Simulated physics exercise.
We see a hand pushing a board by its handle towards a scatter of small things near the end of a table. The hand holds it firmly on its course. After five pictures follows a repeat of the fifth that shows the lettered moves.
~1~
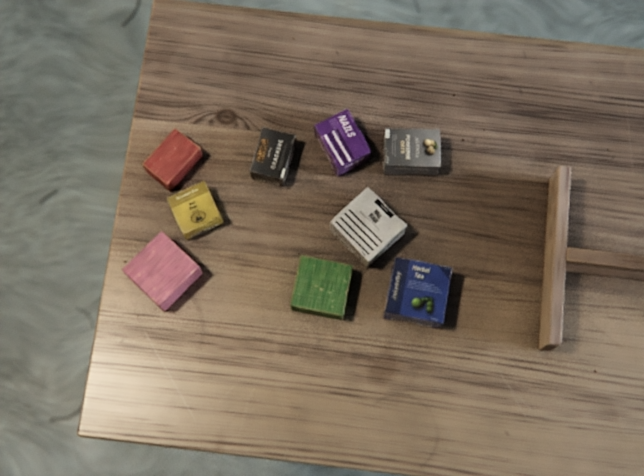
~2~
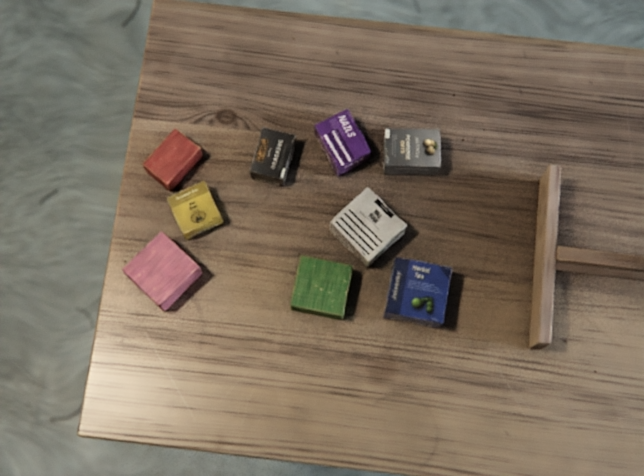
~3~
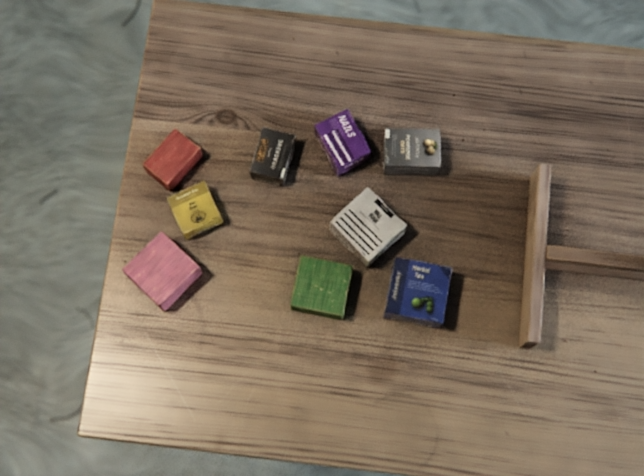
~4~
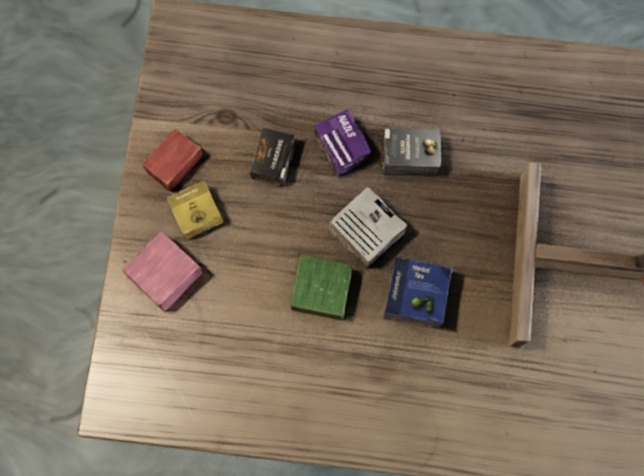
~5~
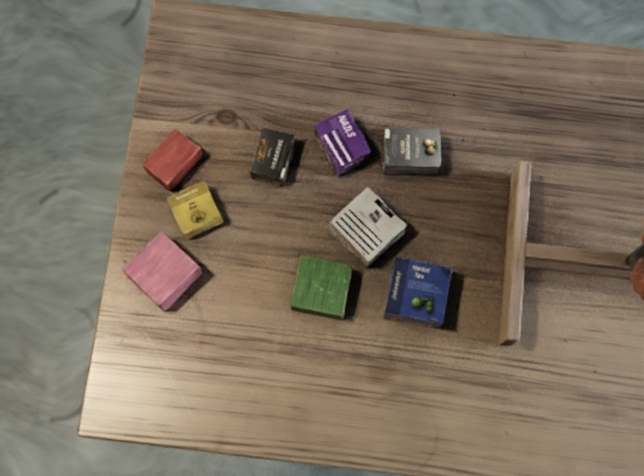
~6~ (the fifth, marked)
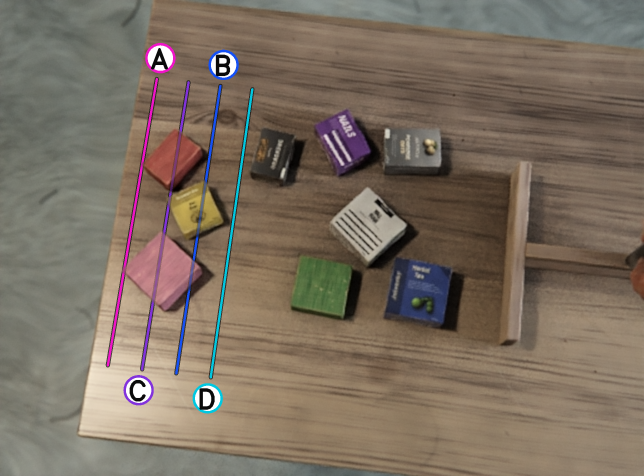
A wooden board with a handle slid slowly left across a table towards a scatter of small coloured boxes and blocks, which stayed still, and part of a hand appeared at the right edge.
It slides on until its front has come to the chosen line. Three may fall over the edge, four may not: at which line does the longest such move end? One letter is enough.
It can go as far as B.
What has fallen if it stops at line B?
The pink block.
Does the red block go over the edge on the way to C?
Yes.
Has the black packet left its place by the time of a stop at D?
Yes.
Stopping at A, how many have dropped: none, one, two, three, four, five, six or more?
By then, six or more.
On the marked copy, A at (133, 217); B at (199, 224); C at (166, 220); D at (232, 228).
With B. Early on, board (403, 236); grey box (378, 143); purple box (326, 140).
Further on, board (288, 223); pink block (128, 273); green block (192, 273).
At the end, board (200, 213); pink block over the edge; green block (106, 265); one fallen.
As for the rest, A drops six; C drops four; D is within the limit but short.
